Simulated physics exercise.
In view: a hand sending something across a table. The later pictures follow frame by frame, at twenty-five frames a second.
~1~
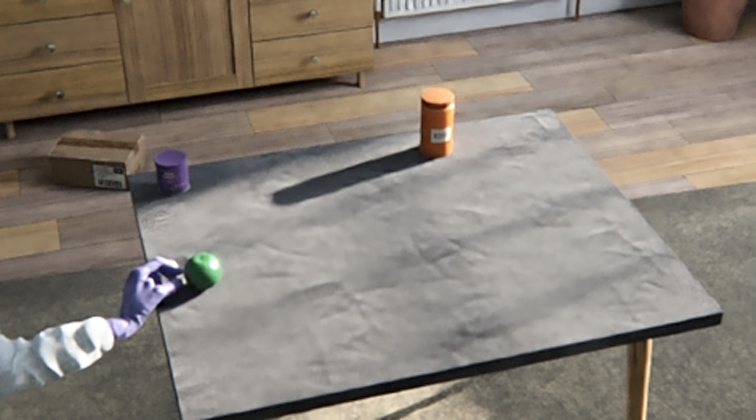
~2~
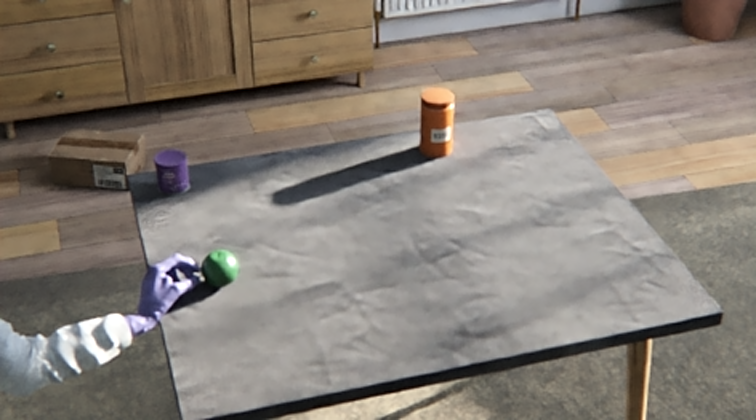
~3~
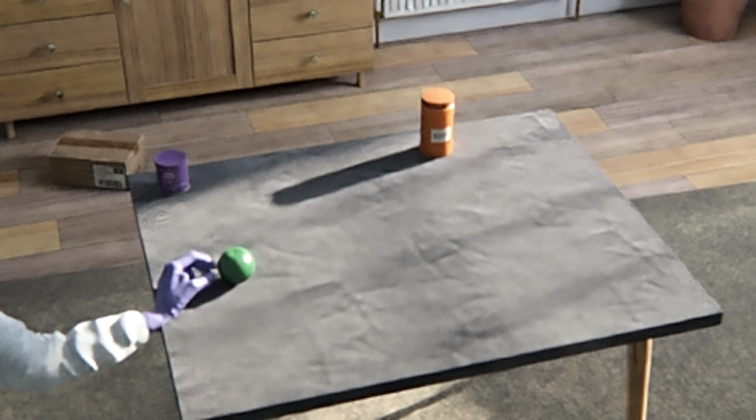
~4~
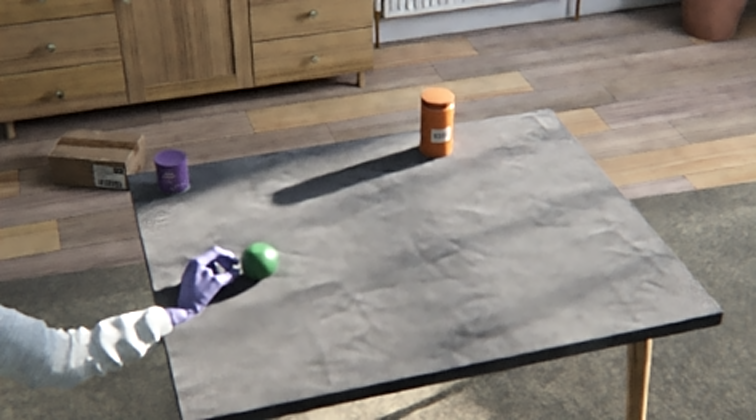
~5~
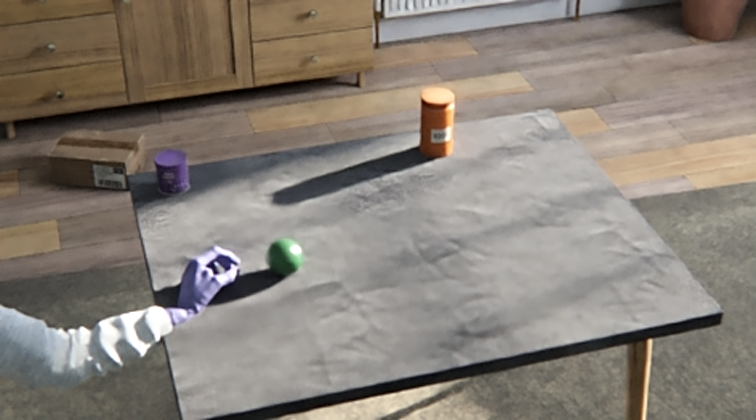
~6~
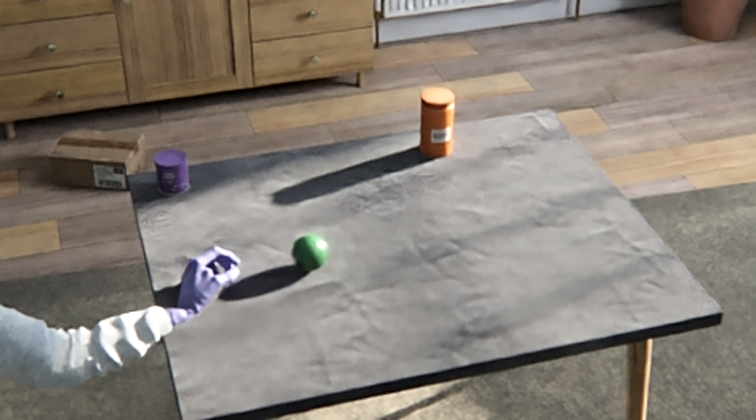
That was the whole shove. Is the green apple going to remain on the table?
The green apple drops to the floor.
Then, 0.40 s on from there, green apple shifted well along near (530, 214).
Then, 0.90 s on from there, green apple now off the table.
In the end, off the table, green apple.
